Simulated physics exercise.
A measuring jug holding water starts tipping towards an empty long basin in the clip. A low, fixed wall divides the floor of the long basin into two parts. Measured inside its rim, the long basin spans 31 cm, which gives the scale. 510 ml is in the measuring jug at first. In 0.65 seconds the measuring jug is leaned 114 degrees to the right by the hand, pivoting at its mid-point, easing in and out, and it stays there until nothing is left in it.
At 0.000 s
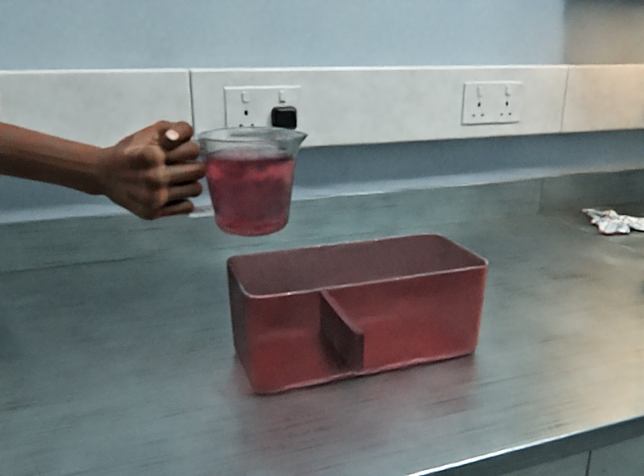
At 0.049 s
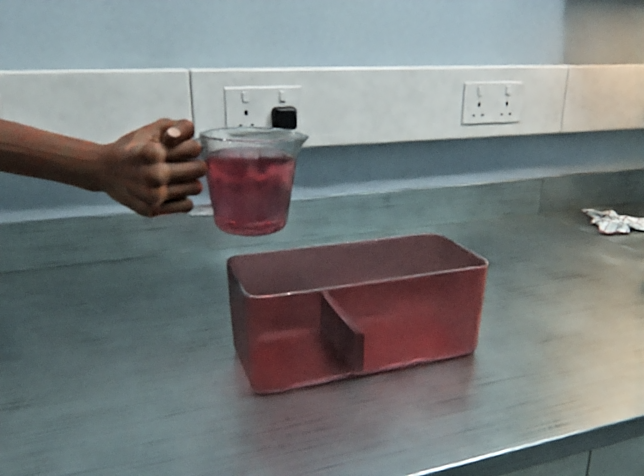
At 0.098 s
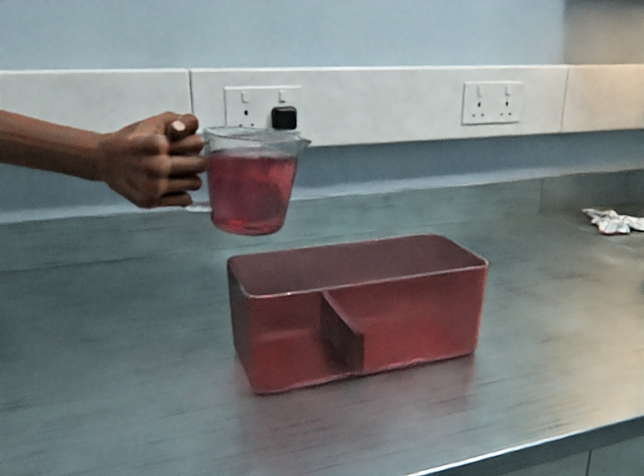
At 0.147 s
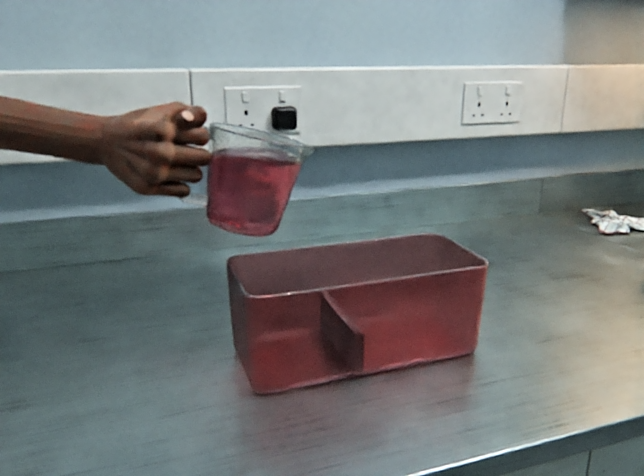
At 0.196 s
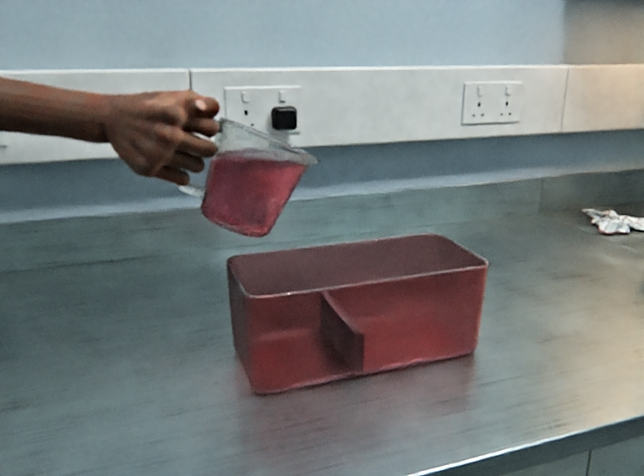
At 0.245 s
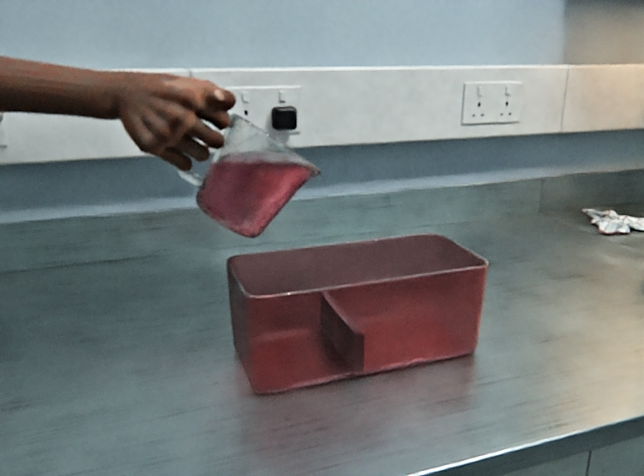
On a metal worktop, a hand leaning a clear measuring jug of reddish liquid rightwards above a long red basin.
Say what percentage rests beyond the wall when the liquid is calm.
Roughly 43 per cent rests beyond the wall.
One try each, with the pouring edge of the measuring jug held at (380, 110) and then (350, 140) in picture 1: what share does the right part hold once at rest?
Near 90 in a hundred on the first go and near 95 in a hundred on the second.
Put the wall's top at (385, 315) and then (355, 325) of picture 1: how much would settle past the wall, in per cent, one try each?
In order, 10 and 30 per cent.
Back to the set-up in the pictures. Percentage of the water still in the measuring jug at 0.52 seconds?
Remaining: Near 40 % of the total.
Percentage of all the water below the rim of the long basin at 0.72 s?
Roughly 92 %.
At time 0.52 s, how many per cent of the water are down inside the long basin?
I'd put it near 34 percent.
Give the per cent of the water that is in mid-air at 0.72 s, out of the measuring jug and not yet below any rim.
About 4 per cent.
Then, 0.52 s in, the tilt is 102° and 41 per cent is still to pour, 8 is left of the wall and 27 right of it.
Then, 0.72 s in, the tilt is 114° and 3 per cent is still to pour, 51 is left of the wall and 42 right of it.
Then, 0.92 s in, the tilt is 114° and 0 per cent is still to pour, 56 is left of the wall and 42 right of it.
Then, 1.15 s in, the tilt is 114° and 0 per cent is still to pour, 56 is left of the wall and 43 right of it.
Finally, 56 per cent lies left of the wall, 43 right of it and 1 outside.
